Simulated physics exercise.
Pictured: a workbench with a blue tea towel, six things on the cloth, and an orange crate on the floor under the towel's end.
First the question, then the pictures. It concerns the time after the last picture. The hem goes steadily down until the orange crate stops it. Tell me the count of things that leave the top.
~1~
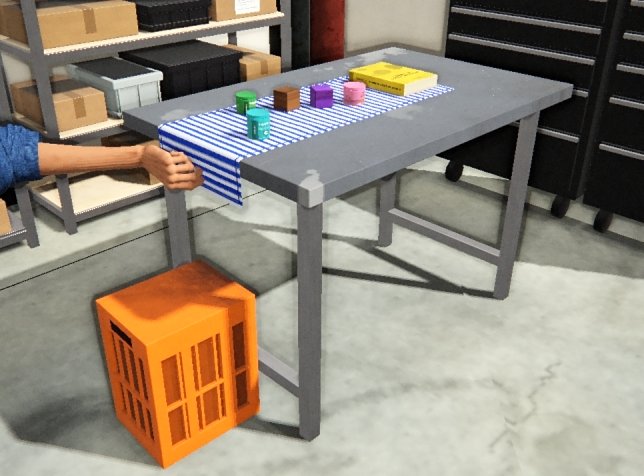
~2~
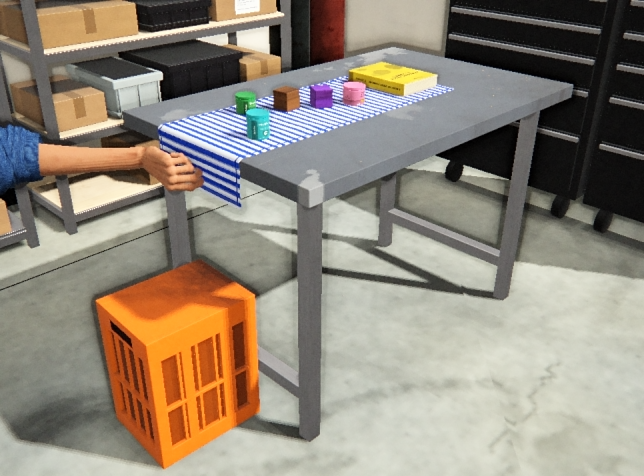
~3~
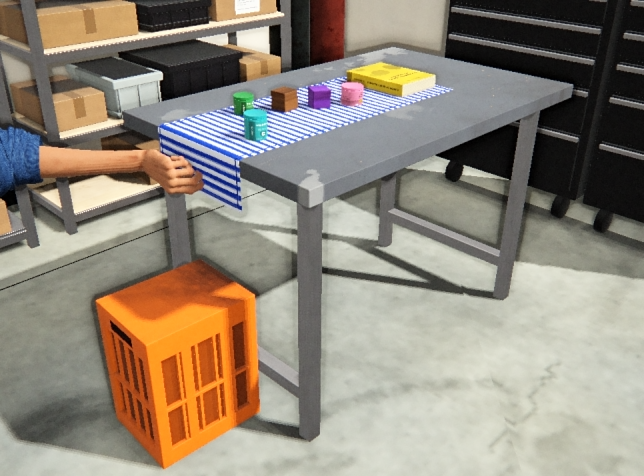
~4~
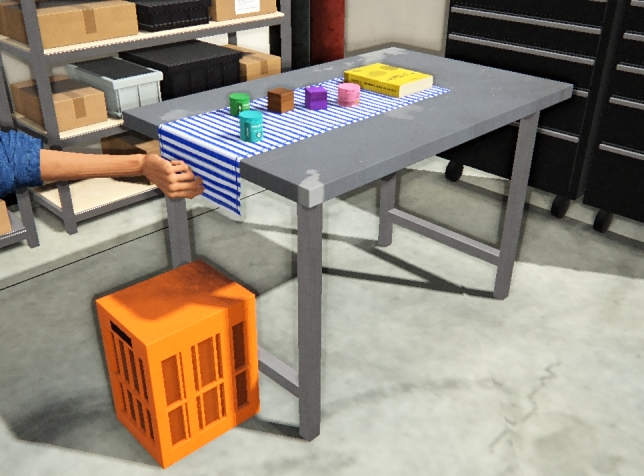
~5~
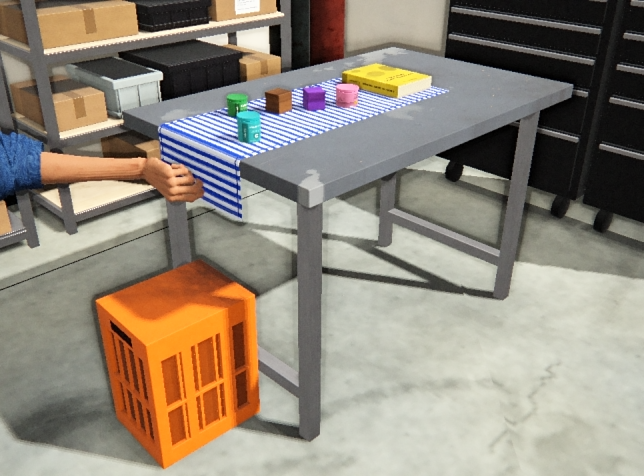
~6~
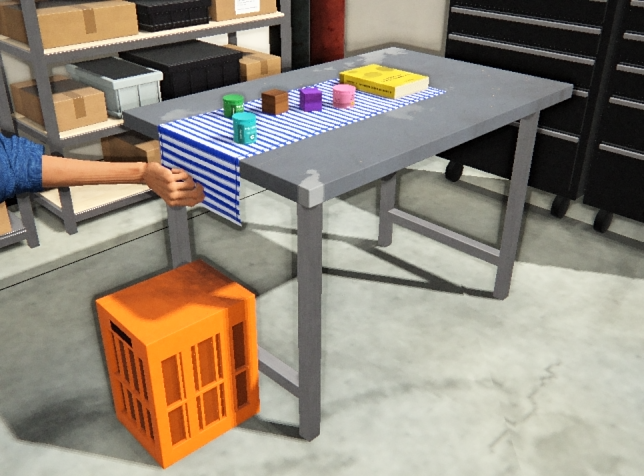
Tally: Two.
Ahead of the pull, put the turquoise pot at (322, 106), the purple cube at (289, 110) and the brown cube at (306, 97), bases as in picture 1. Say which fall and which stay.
So, the turquoise pot makes it through, the purple cube makes it through, the brown cube makes it through.
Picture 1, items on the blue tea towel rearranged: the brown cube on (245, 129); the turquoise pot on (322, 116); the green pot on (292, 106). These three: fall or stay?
Brown cube gone, turquoise pot stays, green pot stays.
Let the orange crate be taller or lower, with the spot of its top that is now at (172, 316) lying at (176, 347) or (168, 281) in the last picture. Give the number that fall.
Over the edge: 3, then 1.
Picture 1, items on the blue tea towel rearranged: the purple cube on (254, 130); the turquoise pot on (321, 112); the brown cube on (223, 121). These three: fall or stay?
Note: Purple cube lost; turquoise pot kept on top; brown cube lost.
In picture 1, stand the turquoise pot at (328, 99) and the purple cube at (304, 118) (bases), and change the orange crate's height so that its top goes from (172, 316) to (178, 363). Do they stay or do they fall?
So the turquoise pot stays there, and the purple cube leaves.
Early on, hem near (203, 248); turquoise pot gone.
Midway, hem on the crate; turquoise pot and green pot gone.
Finally, hem on the crate; turquoise pot and green pot gone. The answer is two.
